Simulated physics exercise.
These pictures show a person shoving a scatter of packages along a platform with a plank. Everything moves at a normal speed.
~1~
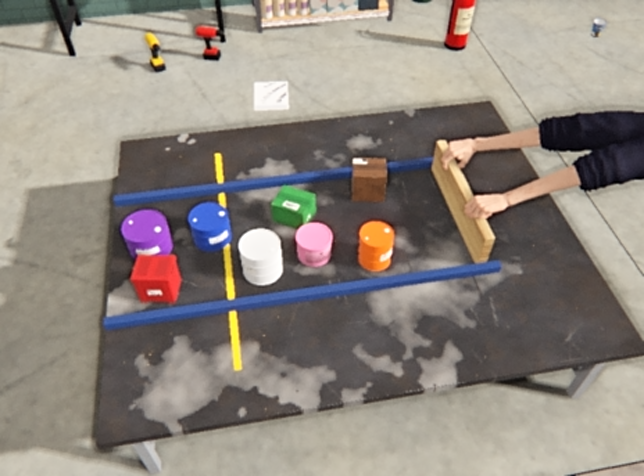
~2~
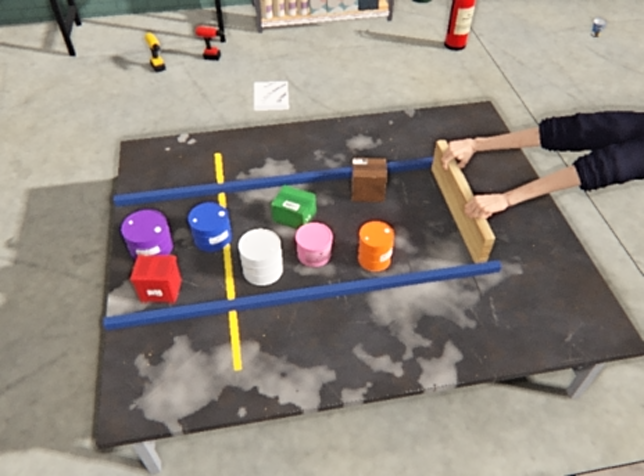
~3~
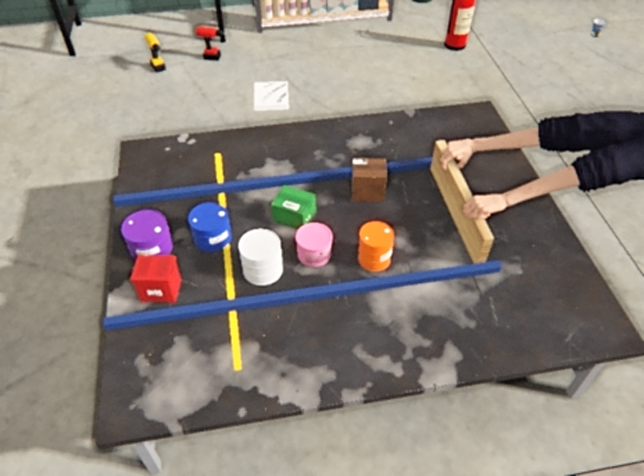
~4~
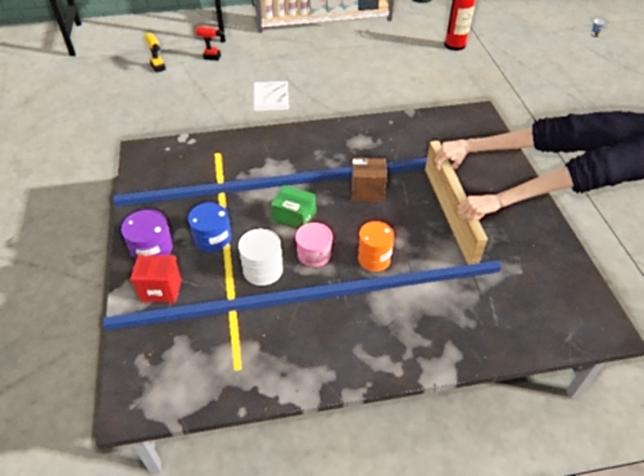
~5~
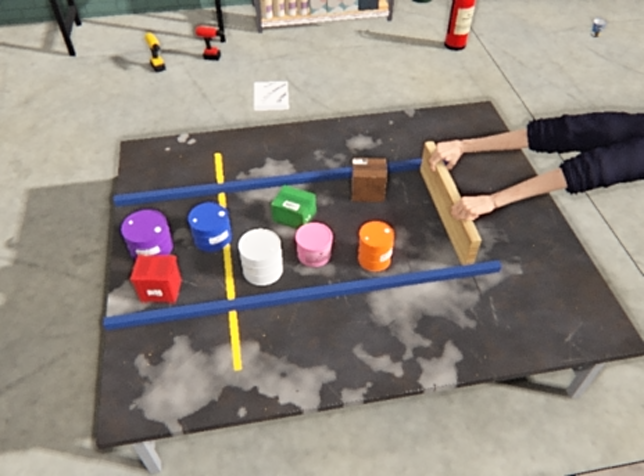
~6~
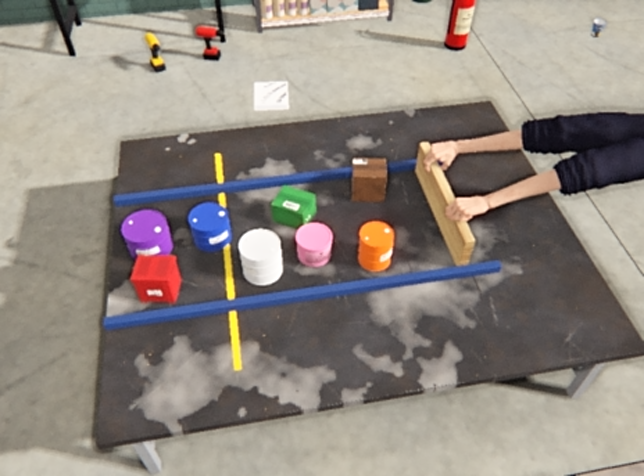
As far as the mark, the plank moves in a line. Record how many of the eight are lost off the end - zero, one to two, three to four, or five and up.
Lost off the end: Zero.
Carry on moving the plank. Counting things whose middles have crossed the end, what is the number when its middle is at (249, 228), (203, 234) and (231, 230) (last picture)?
The counts would come out as 0, 1 and 0.
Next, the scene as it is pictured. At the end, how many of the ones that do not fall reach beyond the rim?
The count is 1.
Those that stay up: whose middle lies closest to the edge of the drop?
The purple canister winds up nearest.
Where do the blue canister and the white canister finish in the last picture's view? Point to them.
Look around (167, 233) for the first and around (176, 270) for the second.
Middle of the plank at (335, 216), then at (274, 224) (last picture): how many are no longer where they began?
The count reaches 4 first and 5 second.
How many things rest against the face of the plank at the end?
That makes 4.
Soon after, none off yet; purple canister at rest near (148, 237); red tote at rest near (157, 280); blue canister at rest near (211, 227).
At rest, the number that fall off is zero.
